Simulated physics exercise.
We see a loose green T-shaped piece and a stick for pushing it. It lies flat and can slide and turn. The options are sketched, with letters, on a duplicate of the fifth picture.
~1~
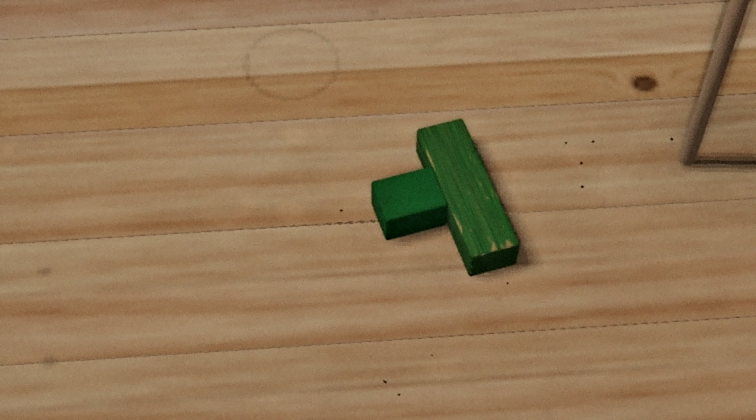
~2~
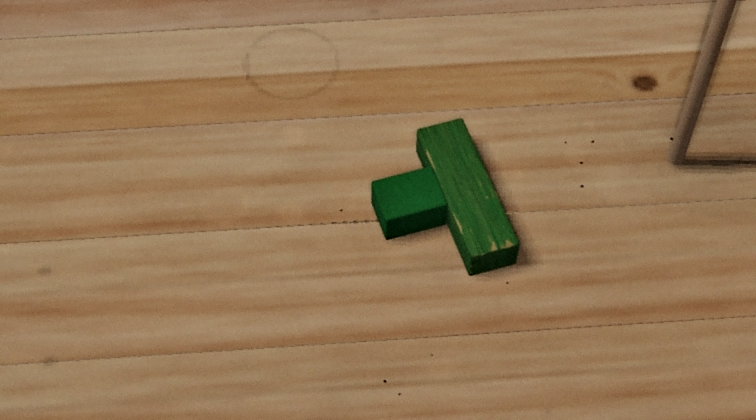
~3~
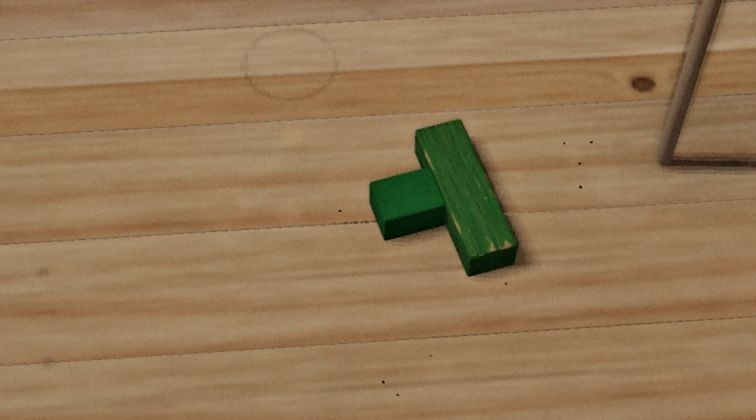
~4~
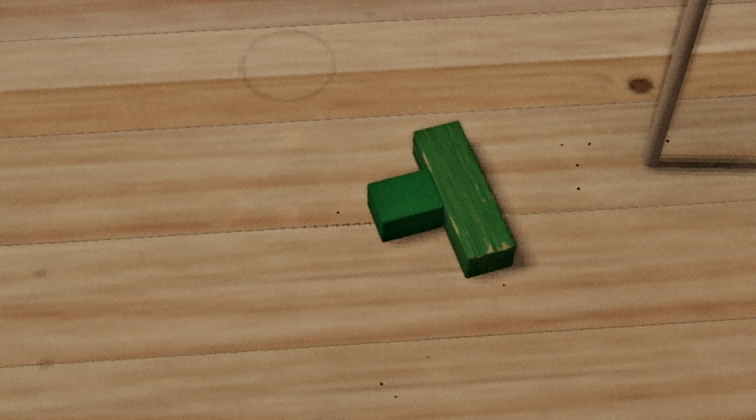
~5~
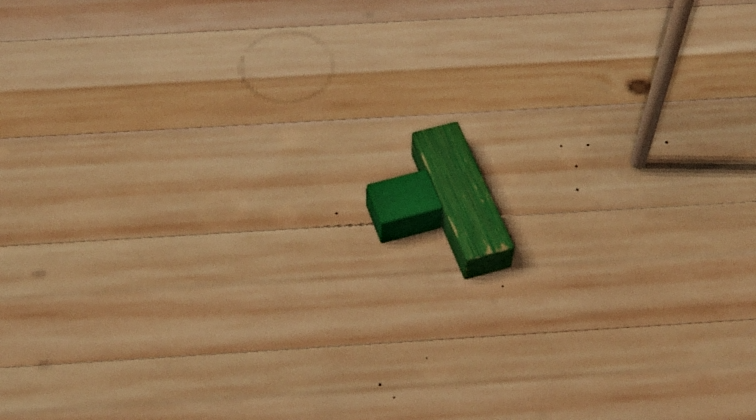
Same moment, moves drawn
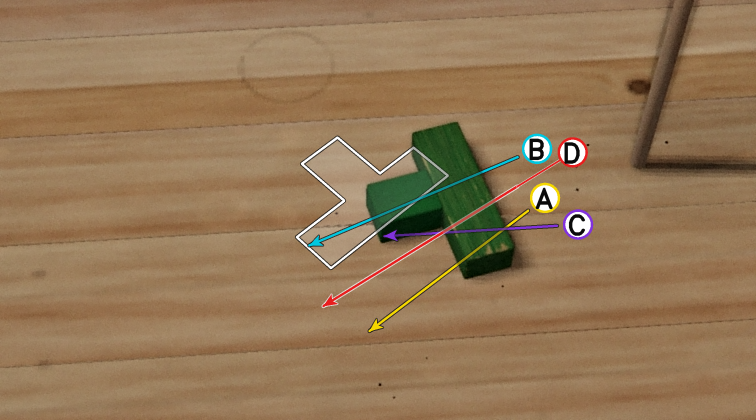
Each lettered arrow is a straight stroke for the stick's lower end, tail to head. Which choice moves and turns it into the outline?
Only C fits it in.
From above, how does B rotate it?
On that stroke, anticlockwise.
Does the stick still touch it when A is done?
No.
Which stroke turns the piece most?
B.
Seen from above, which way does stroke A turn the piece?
Clockwise.
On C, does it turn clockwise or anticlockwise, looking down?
It turns clockwise.
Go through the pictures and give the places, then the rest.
In the first picture, green T-shaped piece (467, 185).
In the second picture, green T-shaped piece (467, 184).
In the third picture, green T-shaped piece (466, 185).
In the fourth picture, green T-shaped piece (464, 187).
In the fifth picture, green T-shaped piece (463, 188).
On the marked copy, A from (528, 211) to (370, 331); B from (518, 157) to (309, 245); C from (557, 226) to (384, 236); D from (517, 186) to (323, 306).
Taking C. A third of the way, foot of the stick (494, 231), piece (456, 189).
Two thirds of the way, foot of the stick (432, 235), piece (408, 188).
When it is over, foot of the stick (384, 237), piece (376, 184); it fills the outline.
As for the rest, A leaves the piece out of the outline, at (421, 204); B leaves the piece out of the outline, at (385, 243); D leaves the piece out of the outline, at (361, 212).
